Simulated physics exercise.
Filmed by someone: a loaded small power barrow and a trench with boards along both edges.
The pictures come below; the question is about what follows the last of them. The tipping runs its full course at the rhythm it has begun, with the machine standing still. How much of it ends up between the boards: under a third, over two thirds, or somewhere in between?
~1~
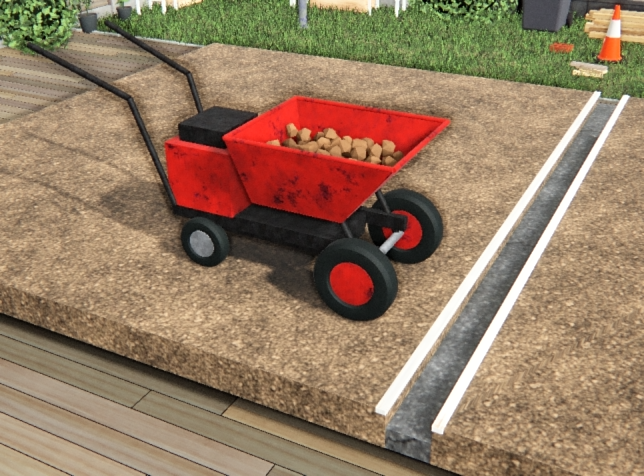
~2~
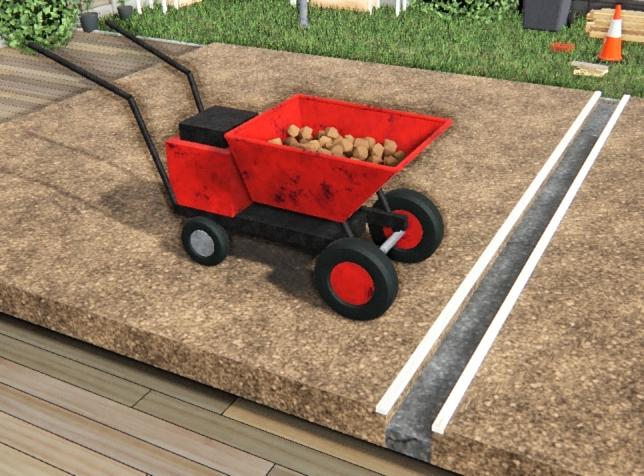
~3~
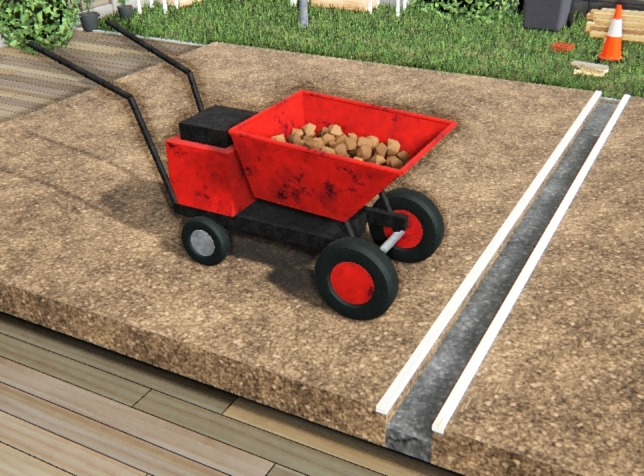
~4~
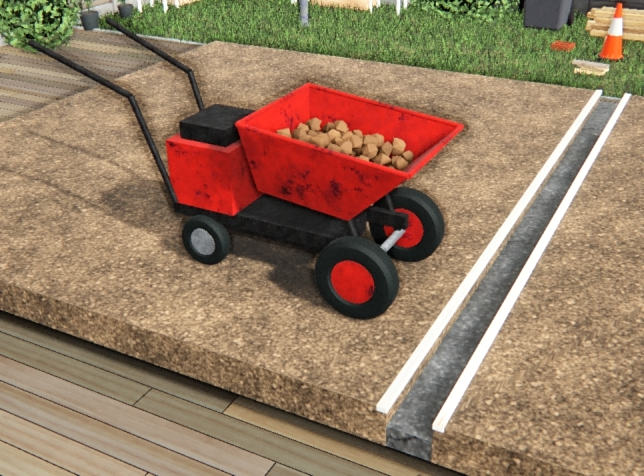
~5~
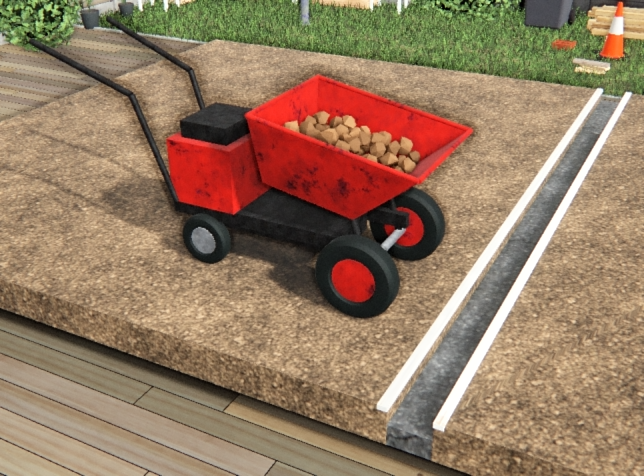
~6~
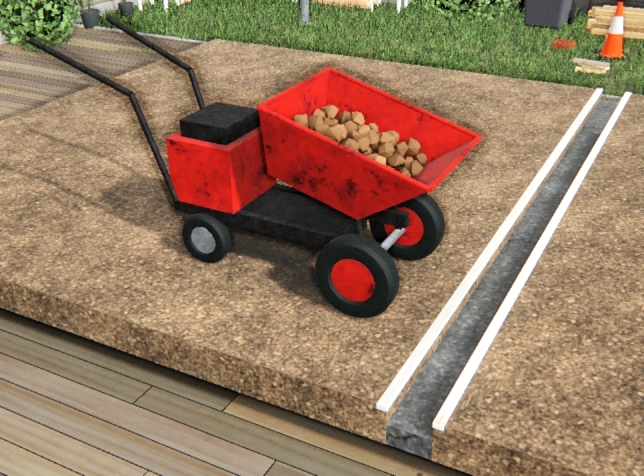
Under a third.
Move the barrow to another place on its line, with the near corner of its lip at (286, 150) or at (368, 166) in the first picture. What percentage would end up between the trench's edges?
40 % and 20 %.
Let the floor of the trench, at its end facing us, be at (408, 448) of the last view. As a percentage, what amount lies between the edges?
I'd put it at about 0 in a hundred.
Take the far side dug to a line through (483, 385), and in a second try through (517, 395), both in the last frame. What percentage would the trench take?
Roughly 10 percent first and 50 percent second.
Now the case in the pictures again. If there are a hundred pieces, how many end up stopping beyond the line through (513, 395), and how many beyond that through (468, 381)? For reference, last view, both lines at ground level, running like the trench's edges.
About 60 and 100 %.
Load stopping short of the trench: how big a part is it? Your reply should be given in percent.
About 0 per cent.
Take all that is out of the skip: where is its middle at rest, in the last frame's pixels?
Somewhere around (569, 326) in the final view.
Just after the last frame, skip tipped steeply; every one in the skip.
A moment on, skip tipped right over; almost all in the skip; about a tenth beyond it; just a few falling.
Further on, skip tipped right over; roughly a quarter in the skip; the larger part beyond it.
When it is over, skip tipped right over; just a few in the skip; just a few in or heaped over the trench; almost all beyond it.
